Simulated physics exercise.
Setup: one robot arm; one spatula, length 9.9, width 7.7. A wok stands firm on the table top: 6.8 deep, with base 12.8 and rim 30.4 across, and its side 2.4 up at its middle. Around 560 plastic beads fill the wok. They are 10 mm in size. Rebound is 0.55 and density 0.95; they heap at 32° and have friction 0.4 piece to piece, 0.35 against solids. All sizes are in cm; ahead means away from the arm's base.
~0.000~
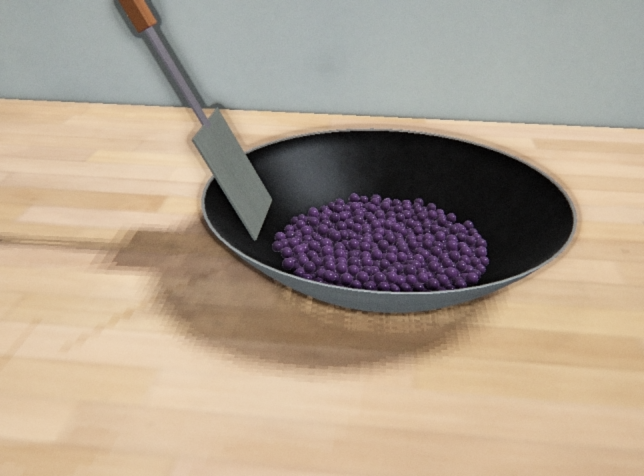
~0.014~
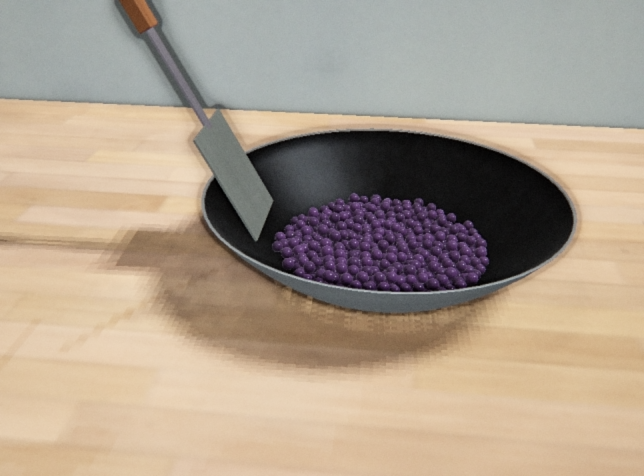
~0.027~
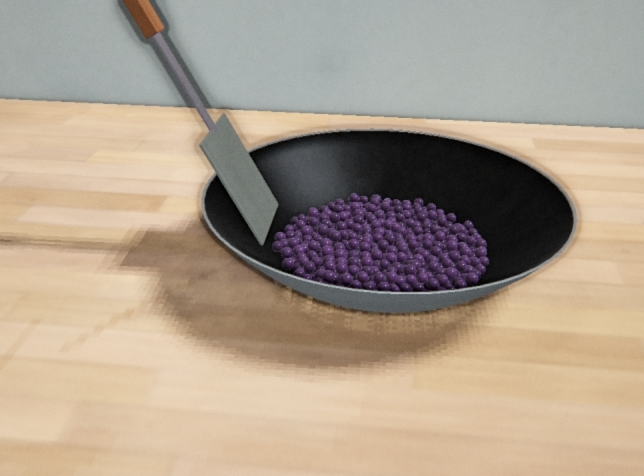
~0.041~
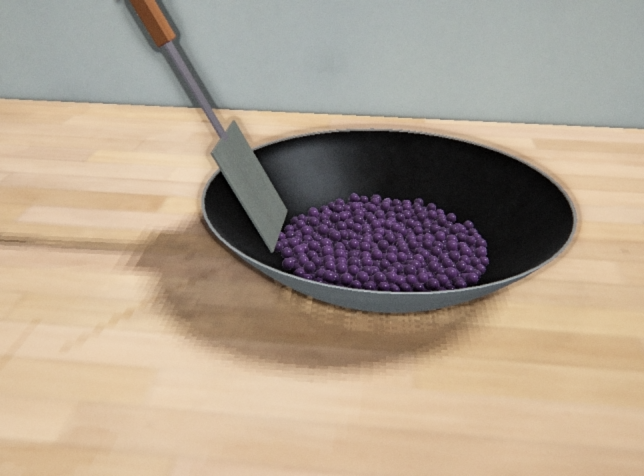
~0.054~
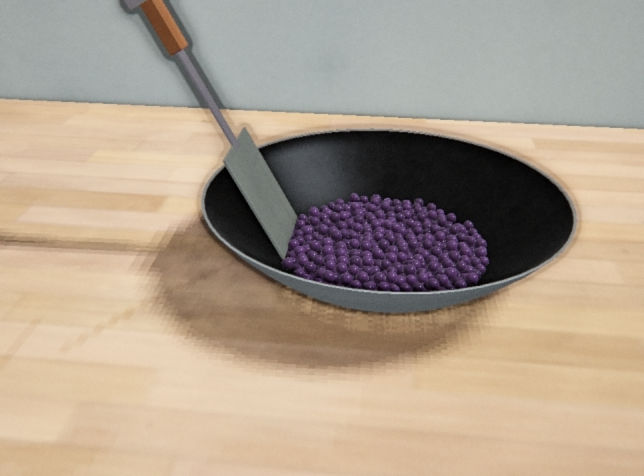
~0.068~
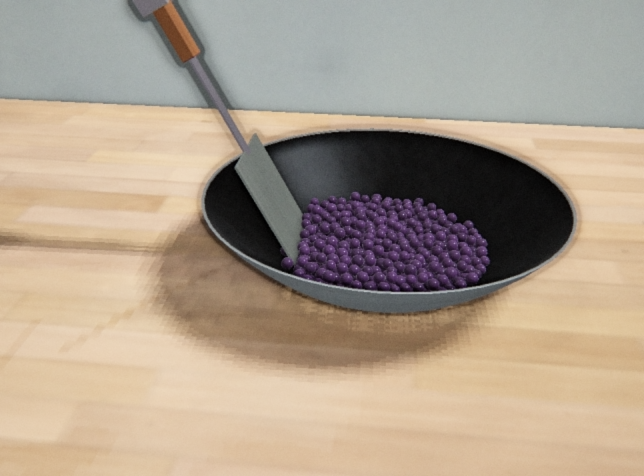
The clip opens on a black wok of small purple beads on a light wooden table top, with a spatula slanting in at the left side. The spatula barely moves at first, then slides slowly a short way right and slightly down against the beads' left edge, while the wok stays still and the pile hardly changes.
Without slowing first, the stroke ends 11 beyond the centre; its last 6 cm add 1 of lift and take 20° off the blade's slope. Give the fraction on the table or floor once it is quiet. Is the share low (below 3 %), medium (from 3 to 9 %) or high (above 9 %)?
The share is high, above 9 %.
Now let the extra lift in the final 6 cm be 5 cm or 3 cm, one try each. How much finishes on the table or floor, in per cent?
Try one gives about 15 in a hundred, try two about 15 in a hundred.
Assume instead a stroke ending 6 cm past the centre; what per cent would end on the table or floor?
It would come to roughly 0 percent.
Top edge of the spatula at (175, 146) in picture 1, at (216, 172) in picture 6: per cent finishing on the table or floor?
It works out to about 15 %, more or less.
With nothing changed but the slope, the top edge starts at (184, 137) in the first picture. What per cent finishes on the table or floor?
Roughly 15%.
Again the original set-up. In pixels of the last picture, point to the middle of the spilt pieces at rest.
The centre sits at roughly (637, 274).
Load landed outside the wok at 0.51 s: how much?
About 10 per cent.
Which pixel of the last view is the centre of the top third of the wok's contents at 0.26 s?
About pixel (490, 226).
By 0.17 s, sloping 62°, highest piece 5 above the table; 565 in the wok.
By 0.26 s, sloping 58°, highest piece 6 above the table; 565 in the wok.
By 0.51 s, sloping 42°, highest piece 8 above the table; 493 in the wok, 59 on the table or floor, 13 on the blade or in flight.
By 1.56 s, sloping 42°, highest piece 7 above the table; 492 in the wok, 73 on the table or floor.
Final count, 492 in the wok, 73 on the table or floor. That is 13 % on the table or floor.
